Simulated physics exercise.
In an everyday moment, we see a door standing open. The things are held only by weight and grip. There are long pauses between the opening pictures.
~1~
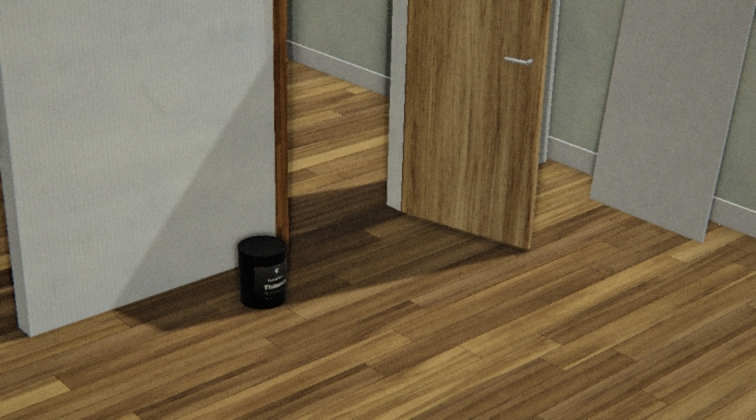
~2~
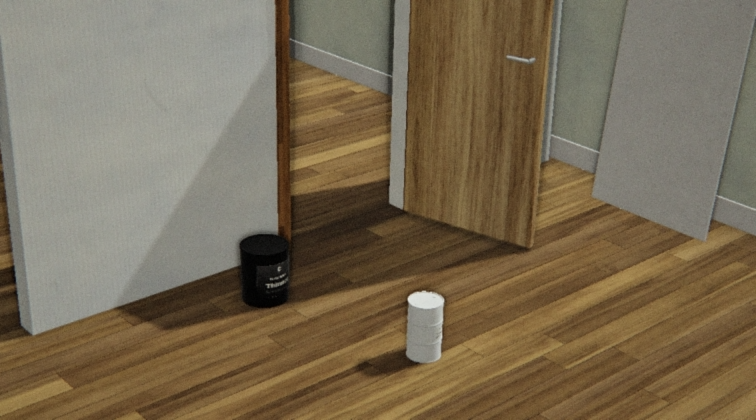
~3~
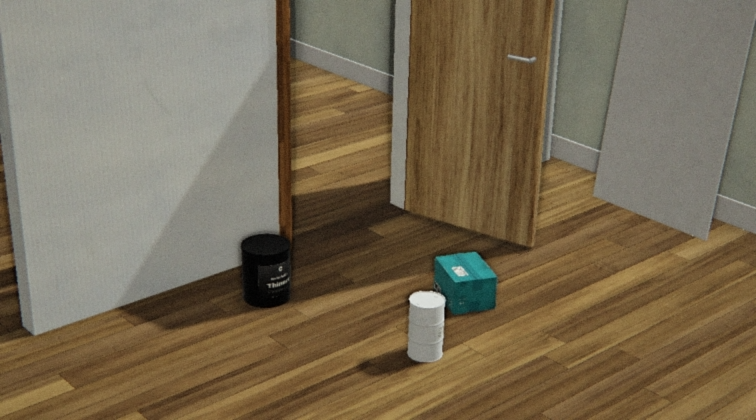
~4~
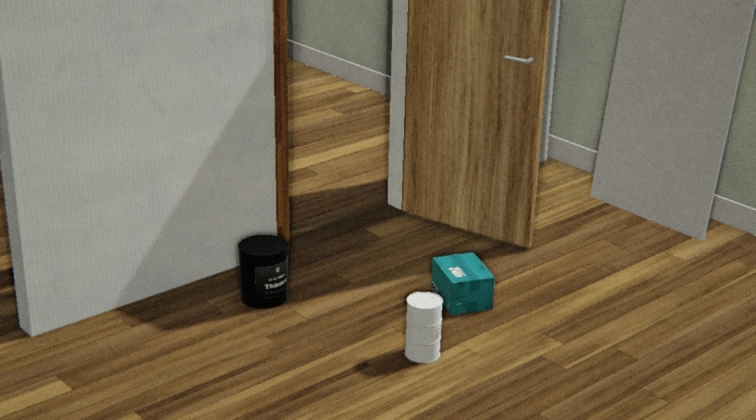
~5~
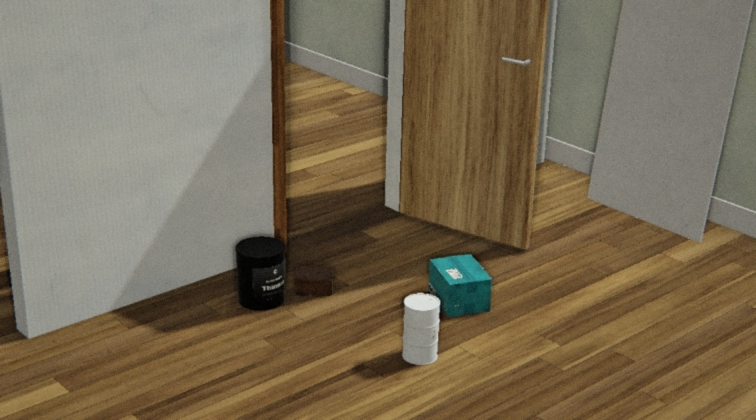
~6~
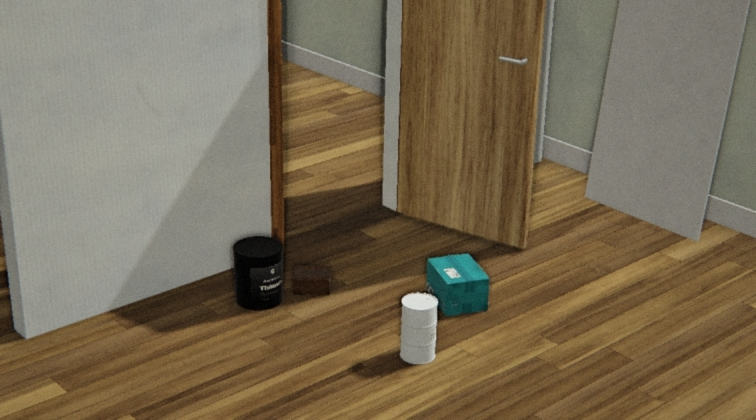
Wood-floored room with a door standing open and still, a white canister, turquoise parcel and brown box appearing beside a black pail.
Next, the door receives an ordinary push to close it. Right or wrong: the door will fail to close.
Wrong, it closes.
Then, 0.80 s on from there, door 84° open.
Then, 1.50 s on from there, door 48° open.
Then, 2.00 s on from there, door 20° open.
In the end, door 0° open; all 4 unmoved. At the end, from the last picture's camera, brown box near (312, 280).
